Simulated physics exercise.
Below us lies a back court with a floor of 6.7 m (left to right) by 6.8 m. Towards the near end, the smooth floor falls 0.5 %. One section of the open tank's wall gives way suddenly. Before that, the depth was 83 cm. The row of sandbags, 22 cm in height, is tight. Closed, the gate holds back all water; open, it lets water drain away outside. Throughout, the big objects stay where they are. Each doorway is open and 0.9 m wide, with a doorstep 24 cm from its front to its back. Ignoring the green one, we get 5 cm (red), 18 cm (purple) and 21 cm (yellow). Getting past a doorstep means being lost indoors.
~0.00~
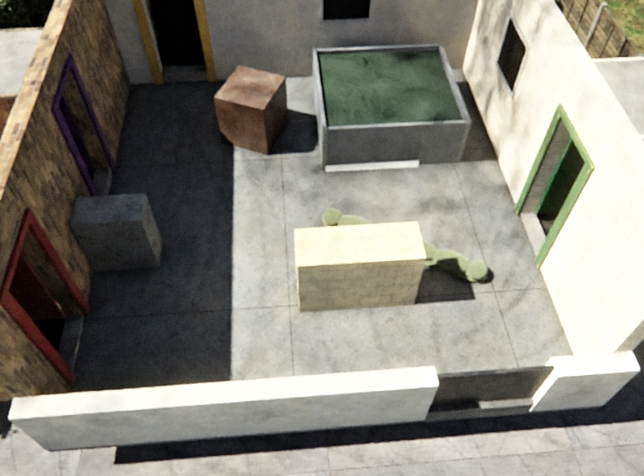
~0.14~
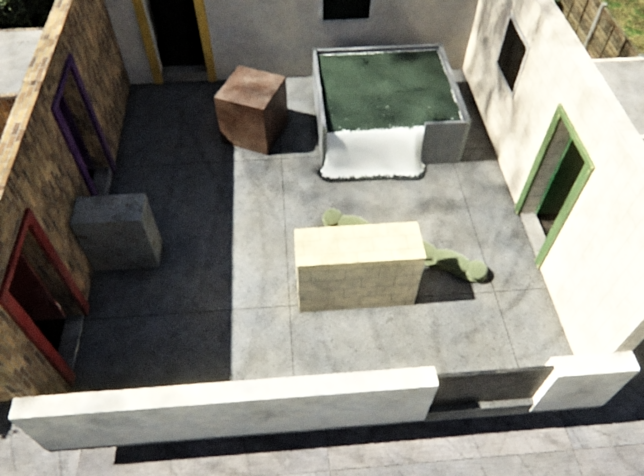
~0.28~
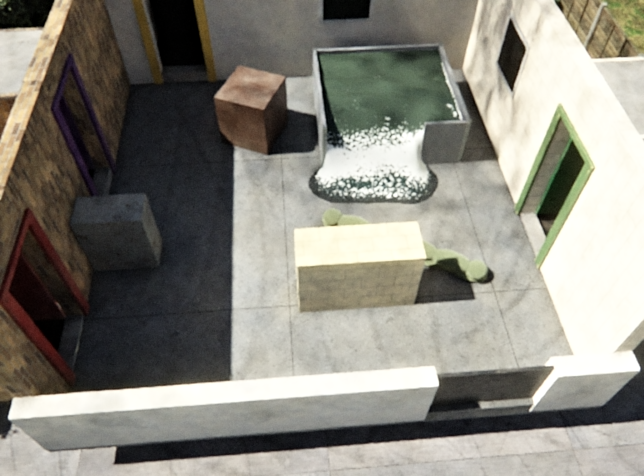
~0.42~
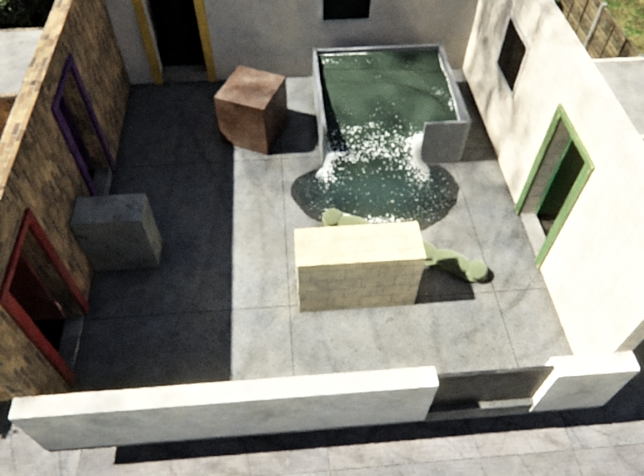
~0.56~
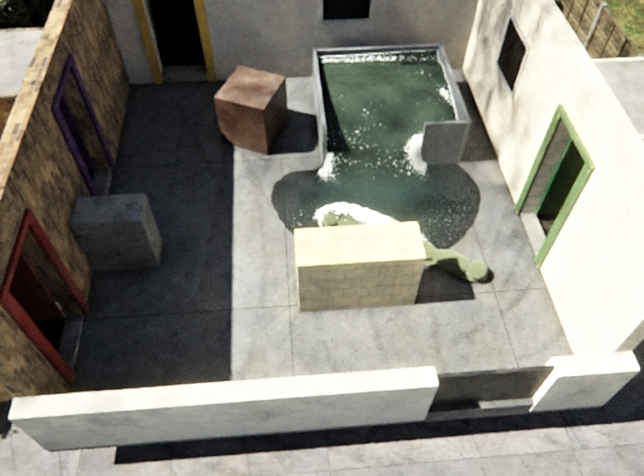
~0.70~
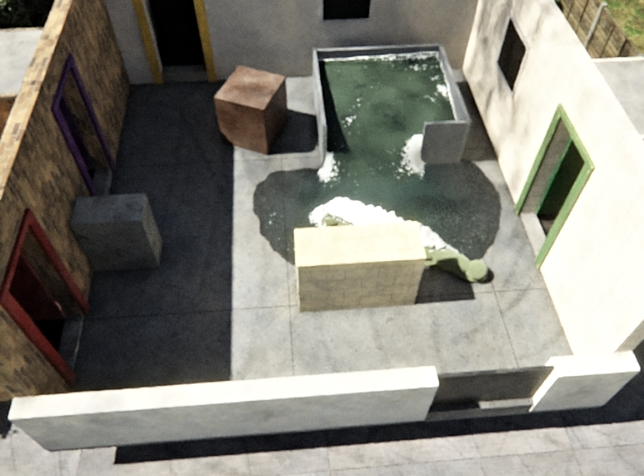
Water bursts through the front of the open tank and spreads across the floor behind the pale block.
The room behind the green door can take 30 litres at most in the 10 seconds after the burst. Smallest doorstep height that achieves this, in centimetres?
31 cm.
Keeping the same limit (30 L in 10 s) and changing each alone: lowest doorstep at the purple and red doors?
You'd want about 10.5 centimetres at purple and about 19 centimetres at red.
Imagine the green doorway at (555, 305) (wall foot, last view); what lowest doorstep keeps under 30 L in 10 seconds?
You'd want it roughly 18 cm high.
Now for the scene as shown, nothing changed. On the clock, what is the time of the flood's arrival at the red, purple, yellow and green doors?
Red = 2.2 s, purple = 2.8 s, yellow = 5.5 s, green = 0.9 s.
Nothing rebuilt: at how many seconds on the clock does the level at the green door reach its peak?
Approximately 4.5 s.
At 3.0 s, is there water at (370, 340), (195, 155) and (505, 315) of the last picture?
In order: Untouched, untouched, soaked.
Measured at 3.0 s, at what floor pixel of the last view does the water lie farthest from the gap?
Roughly at (65, 422) in the last view.
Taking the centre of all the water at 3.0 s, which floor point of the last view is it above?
Roughly (366, 216).
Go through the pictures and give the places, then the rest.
The first picture shows still water, 83 cm deep, in the open tank at (387, 87); the green door at (549, 194) is dry.
In the second picture, the gap is at (373, 150), the front 0.3 m out at (406, 178); the back of the open tank holds 83 cm.
In the third picture, the front is at (389, 200), 0.8 m from the gap at (373, 153); 1.4 m2 of floor is wet, 83 cm left at the back.
In the fourth picture, the front is at a hidden place, 1.4 m from the gap at (373, 155); 2.9 m2 of floor is wet, 81 cm left at the back.
In the fifth picture, water pours out at (373, 155) and has run 1.9 m, to (431, 250); about 10 cm deep outside, 72 cm at the back.
In the sixth picture, the gap is at (373, 155), the front 2.2 m out at (466, 264); the back of the open tank holds 71 cm; 0.6 m in a straight line remain to the green door at (549, 194).
After 1.4 s water covers 35 % of the floor, deepest (54 cm) near (341, 217); 14 cm at the green door, 1 litre in over its 6 cm doorstep.
After 3.0 s water covers 60 % of the floor, deepest (34 cm) near (573, 357); 19 cm at the green door, 258 litres in over its 6 cm doorstep.
After 10.0 s water covers 95 % of the floor, deepest (14 cm) near (281, 405); 9 cm at the green door, 695 litres in over its 6 cm doorstep.
At the green door as built, the water arrived by 1.0 s and peaked near 24 cm at 4.4 s.
With a doorstep of 28.5 cm, 47 litres would have come in within the 10 s; with 33.5 cm, 19 litres. So under 30 litres takes about 31 cm.
